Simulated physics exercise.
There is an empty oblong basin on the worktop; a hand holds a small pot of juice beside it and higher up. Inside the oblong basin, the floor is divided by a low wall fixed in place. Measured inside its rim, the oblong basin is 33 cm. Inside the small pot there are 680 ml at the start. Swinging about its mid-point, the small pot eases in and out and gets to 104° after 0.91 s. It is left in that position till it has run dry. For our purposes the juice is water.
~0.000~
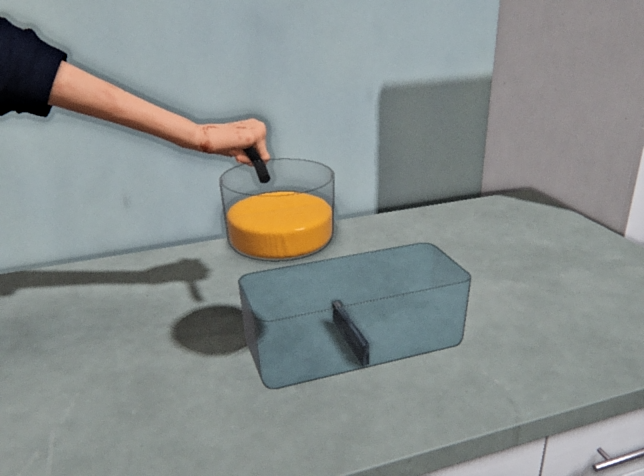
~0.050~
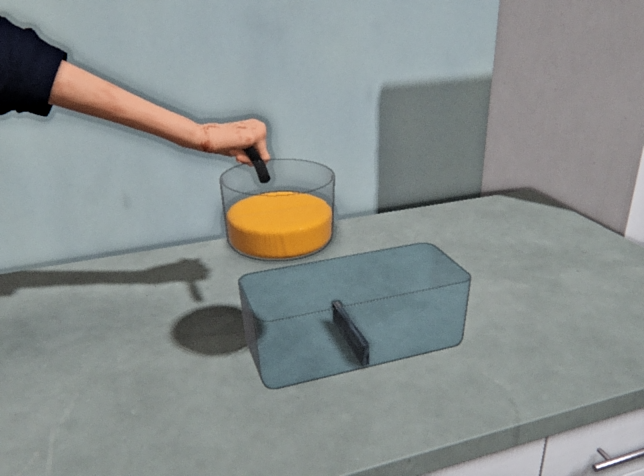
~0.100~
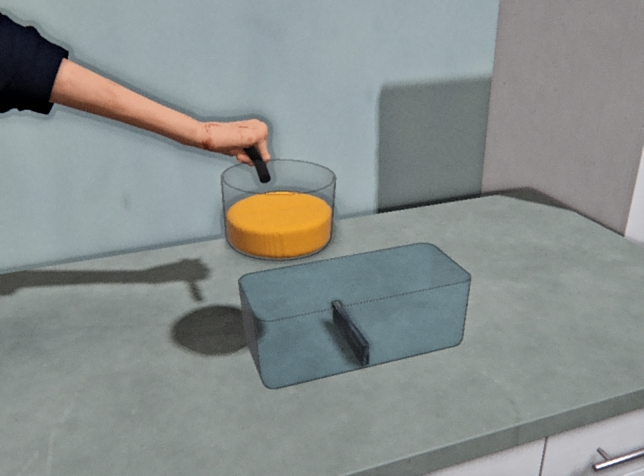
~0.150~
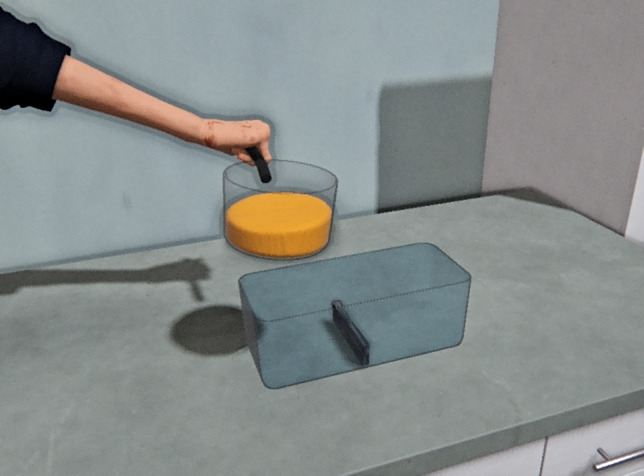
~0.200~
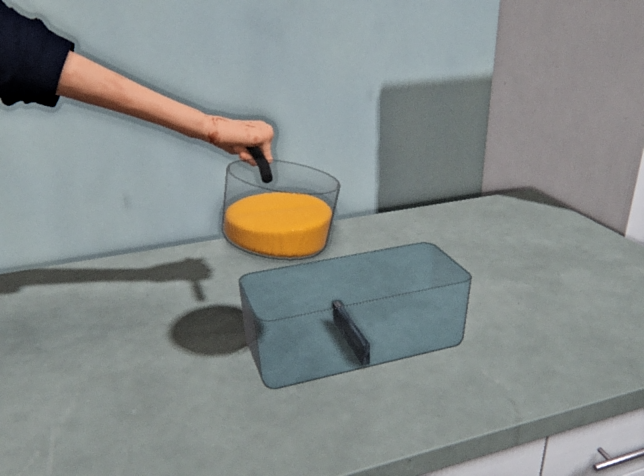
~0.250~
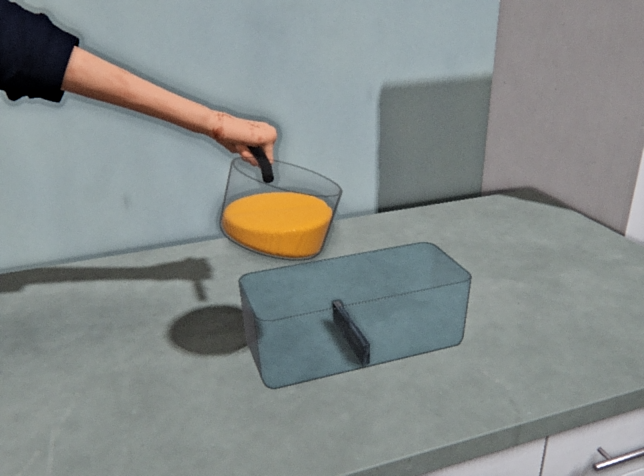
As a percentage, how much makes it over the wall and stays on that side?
Some 75 per cent makes it over and stays.
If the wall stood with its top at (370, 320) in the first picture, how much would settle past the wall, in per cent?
In that case, some 30 percent.
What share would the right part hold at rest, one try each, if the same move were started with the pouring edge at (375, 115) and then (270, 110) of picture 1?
90 and 5 %.
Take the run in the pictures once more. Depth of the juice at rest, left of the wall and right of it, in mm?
Left part: About 8 mm; right part: About 24 mm.
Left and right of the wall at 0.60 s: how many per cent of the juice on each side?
Roughly 0 sits left and 2 sits right.
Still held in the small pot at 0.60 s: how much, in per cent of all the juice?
At that time about 72 in a hundred parts are still held.
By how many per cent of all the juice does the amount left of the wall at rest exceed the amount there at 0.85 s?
Roughly 12 in a hundred.
By 0.60 s the tilt is 77° and 71 per cent is still to pour, 0 is left of the wall and 2 right of it.
By 0.85 s the tilt is 103° and 20 per cent is still to pour, 12 is left of the wall and 55 right of it.
By 1.12 s the tilt is 104° and 2 per cent is still to pour, 22 is left of the wall and 73 right of it.
By 1.41 s the tilt is 104° and 0 per cent is still to pour, 24 is left of the wall and 75 right of it.
At rest 24 per cent lies left of the wall, 75 right of it and 0 outside.
